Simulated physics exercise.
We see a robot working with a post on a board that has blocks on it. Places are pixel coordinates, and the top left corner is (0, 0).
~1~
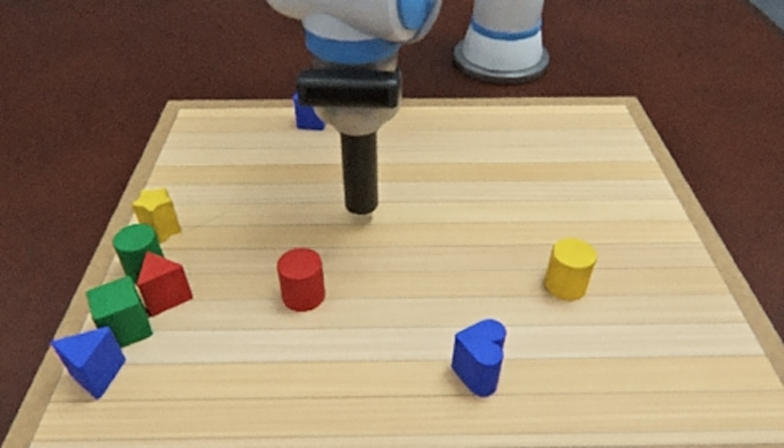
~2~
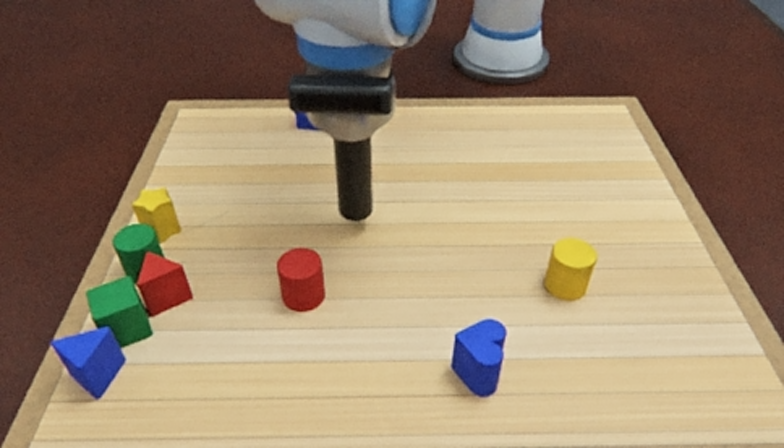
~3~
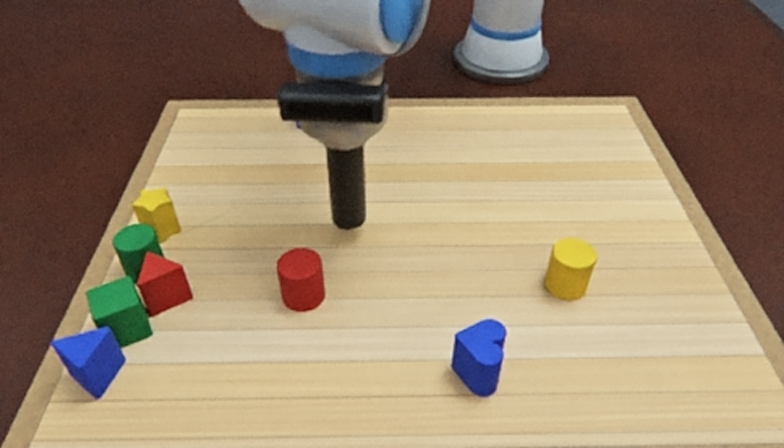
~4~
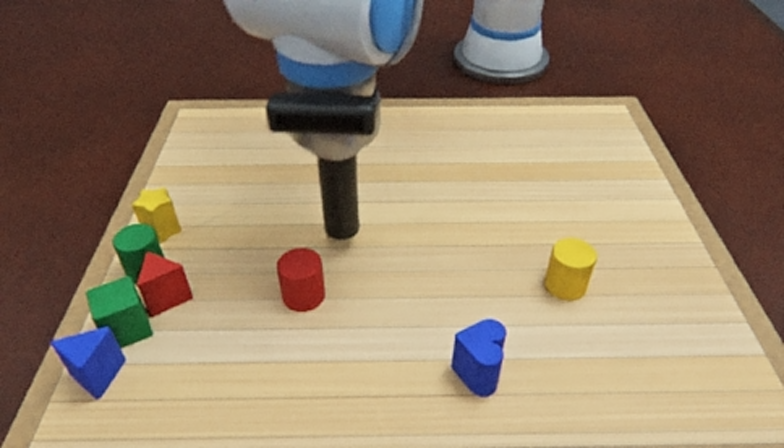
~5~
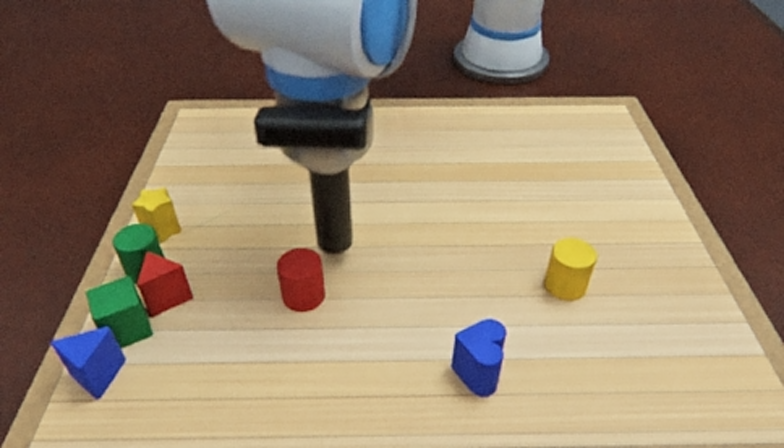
A robot arm holding a dark post hangs over a pale wooden board, seen from a fixed, raised view facing the arm. A red cylinder sits left of centre, a yellow cylinder and a blue heart to the right, with yellow, green, red and blue blocks clustered at the left edge. The post glides slowly toward the viewer and slightly left, nearing the red cylinder while the blocks stay still.
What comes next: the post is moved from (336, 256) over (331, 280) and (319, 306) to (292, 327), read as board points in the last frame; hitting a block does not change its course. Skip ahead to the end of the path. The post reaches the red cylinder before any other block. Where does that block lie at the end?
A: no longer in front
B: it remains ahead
B (it remains ahead)
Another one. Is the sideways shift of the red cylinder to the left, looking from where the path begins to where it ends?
That would be a no.
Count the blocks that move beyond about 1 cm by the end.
By the end, one block will have moved.
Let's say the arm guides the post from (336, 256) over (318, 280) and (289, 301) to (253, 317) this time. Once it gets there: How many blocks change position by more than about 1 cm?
Blocks moved: One.
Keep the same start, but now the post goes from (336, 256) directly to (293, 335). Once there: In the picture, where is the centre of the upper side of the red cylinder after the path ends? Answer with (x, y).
I'd guess (241, 313).
The first path, step by step. Halfway along, post at (325, 281); red cylinder at (284, 279).
At the end, post at (289, 313); red cylinder at (240, 301).
